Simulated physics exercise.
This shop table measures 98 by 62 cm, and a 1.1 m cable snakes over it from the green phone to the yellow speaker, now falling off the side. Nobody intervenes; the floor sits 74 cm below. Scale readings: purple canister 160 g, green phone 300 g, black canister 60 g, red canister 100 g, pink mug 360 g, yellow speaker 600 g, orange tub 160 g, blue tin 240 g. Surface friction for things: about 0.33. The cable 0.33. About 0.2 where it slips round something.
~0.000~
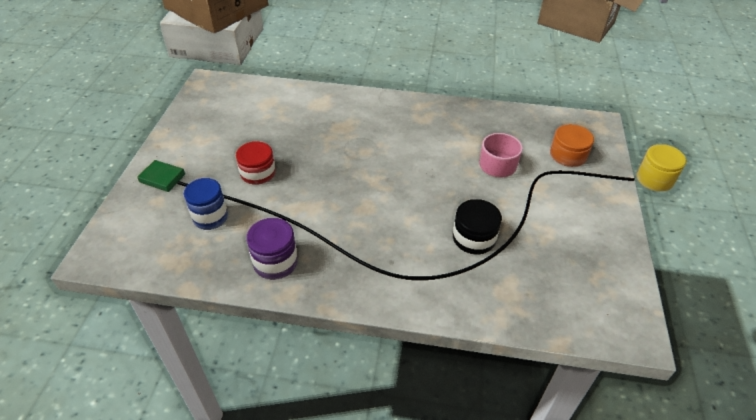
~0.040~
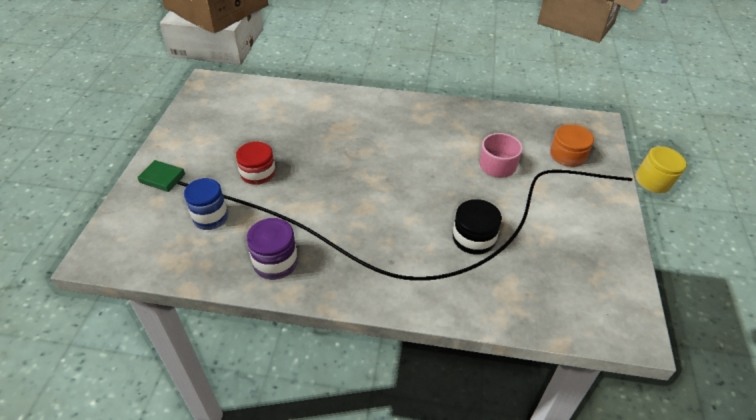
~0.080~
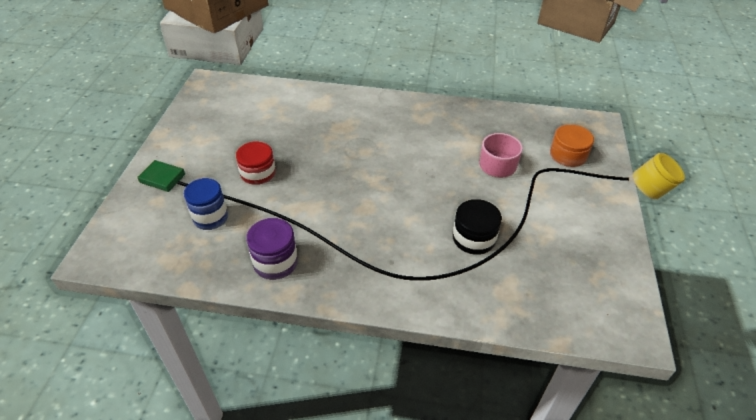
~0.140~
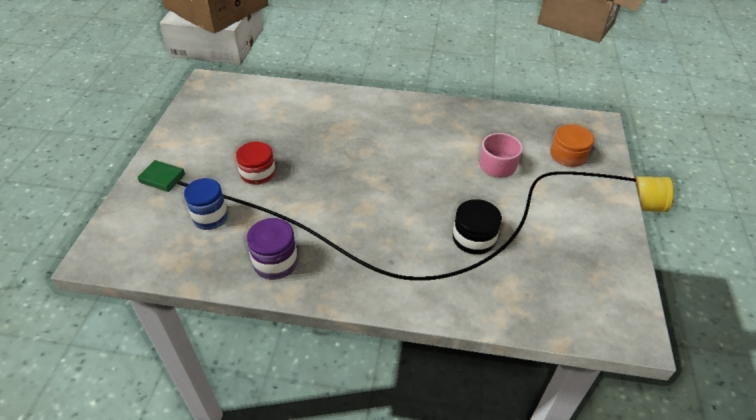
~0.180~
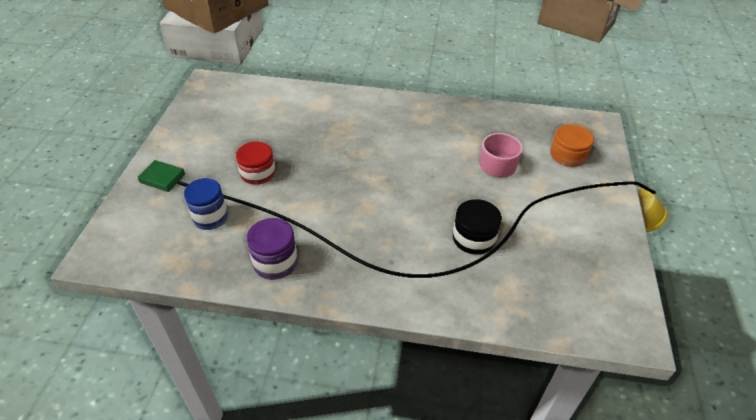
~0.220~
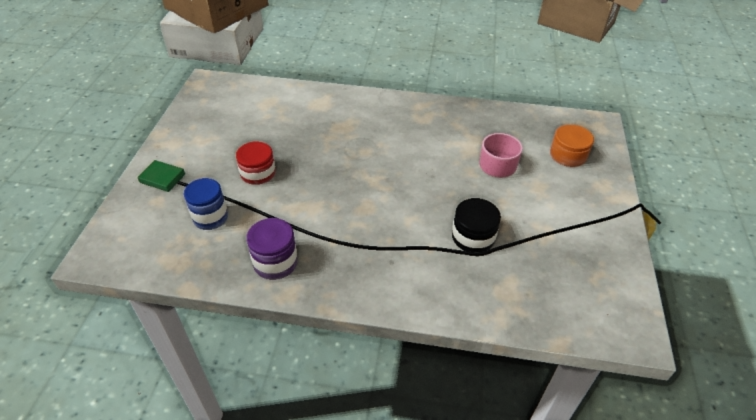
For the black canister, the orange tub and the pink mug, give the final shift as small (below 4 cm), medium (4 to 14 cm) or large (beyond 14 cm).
Shifts - the black canister large, the orange tub small, the pink mug small.
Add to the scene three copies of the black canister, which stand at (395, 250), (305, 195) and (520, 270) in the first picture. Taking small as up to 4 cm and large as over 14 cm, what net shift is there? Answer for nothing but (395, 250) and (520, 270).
Going in order, I'd call it a long shift for the first and a short shift for the second.
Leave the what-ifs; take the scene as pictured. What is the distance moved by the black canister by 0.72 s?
Shift of the black canister - 35 cm.
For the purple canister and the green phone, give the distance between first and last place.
Final offset from start: Purple canister = 0 cm, green phone = 80 cm.
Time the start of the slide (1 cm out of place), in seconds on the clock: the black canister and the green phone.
On the clock, black canister 0.24 s and green phone 0.28 s.
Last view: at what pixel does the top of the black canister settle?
Check near (403, 100) - that's where it comes to rest.
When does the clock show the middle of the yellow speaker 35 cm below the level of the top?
The clock reads 0.38 s at that moment.
By 0.5 s, the cable's tail end at (297, 187); black canister 26 cm off its start, green phone 23 cm off its start, yellow speaker over the edge.
By 0.7 s, the cable's tail end at (467, 236); black canister 34 cm off its start, green phone 56 cm off its start, yellow speaker over the edge.
By 1.0 s, the cable's tail end at (559, 238); black canister 34 cm off its start at (403, 100), green phone 78 cm off its start at (582, 232), yellow speaker over the edge.
By 1.2 s, the cable's tail end at (586, 241); black canister 34 cm off its start, green phone 82 cm off its start, yellow speaker over the edge.
By 2.4 s, the cable's tail end at (586, 241); black canister 34 cm off its start at (403, 100), pink mug 1 cm off its start at (504, 144), orange tub 0 cm off its start at (575, 136), green phone 82 cm off its start at (610, 236).
